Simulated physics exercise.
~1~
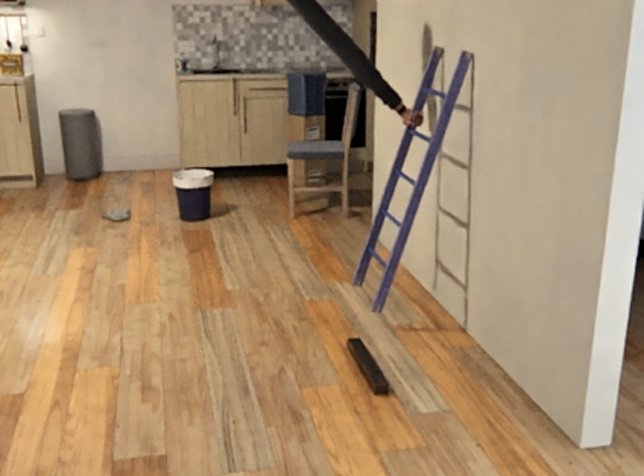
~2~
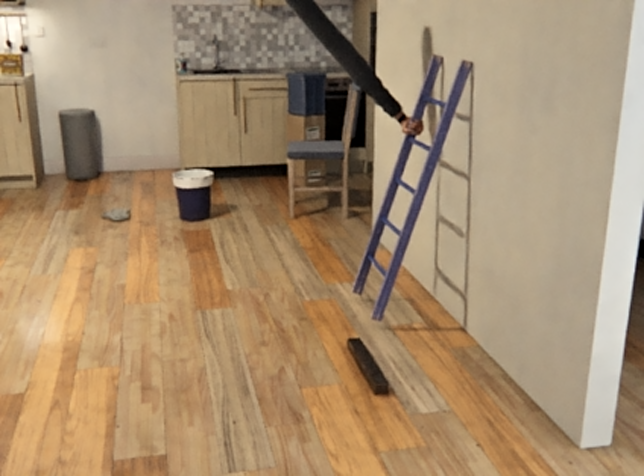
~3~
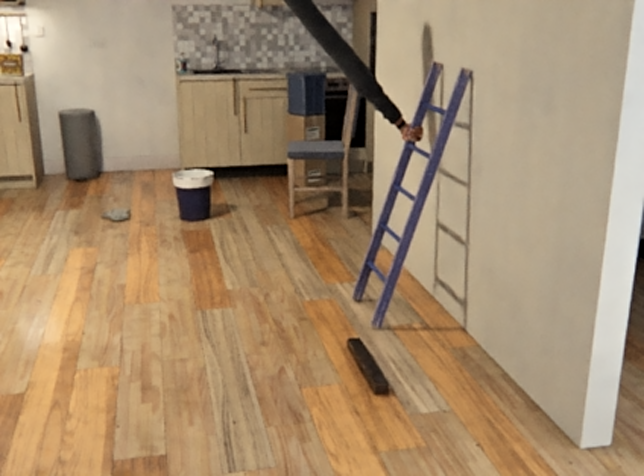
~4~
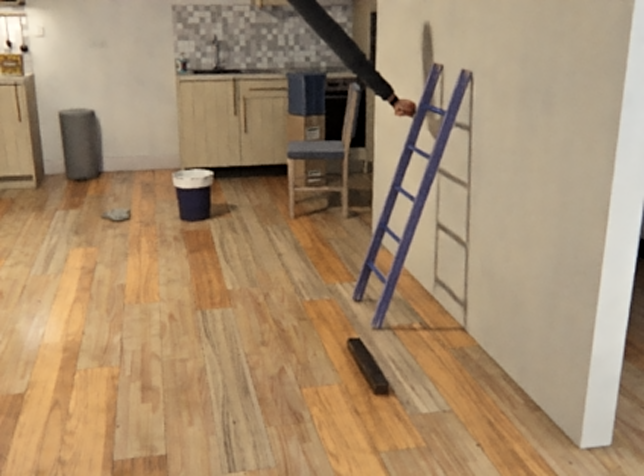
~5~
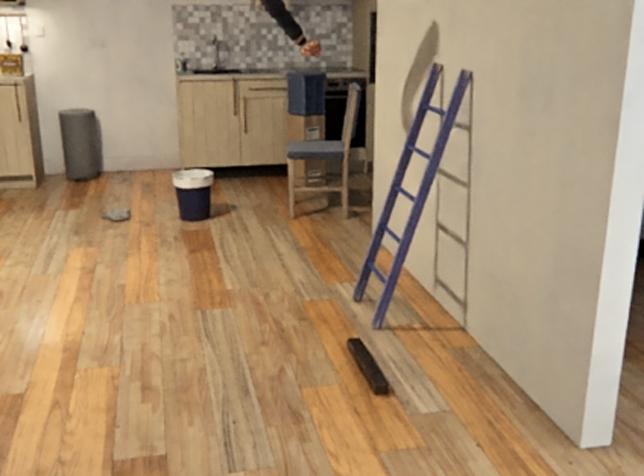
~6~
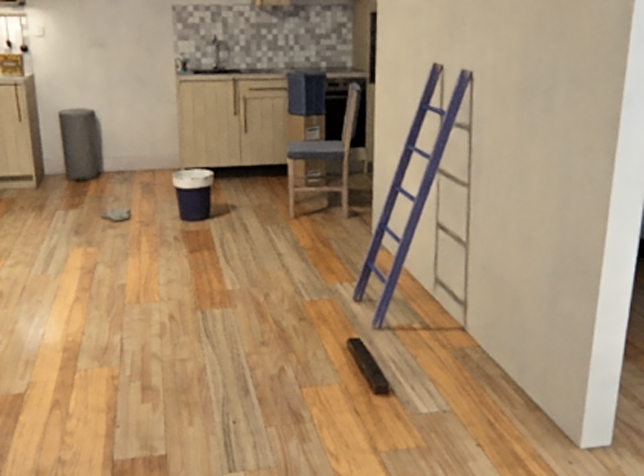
A blue ladder leans against the pale wall on the right of a wood-floored room, seen from a still, slightly raised viewpoint, with a hand gripping it near the top. A dark batten lies on the floor in front of it, while a blue-and-white bucket, a grey bin, a chair and kitchen cabinets stand behind. The dark-sleeved arm reaching in from above eases the ladder slightly downward until its feet settle on the floorboards. The hand then lets go, draws back and leaves the view. Left alone, the ladder stays leaning against the wall, short of the unmoved batten.
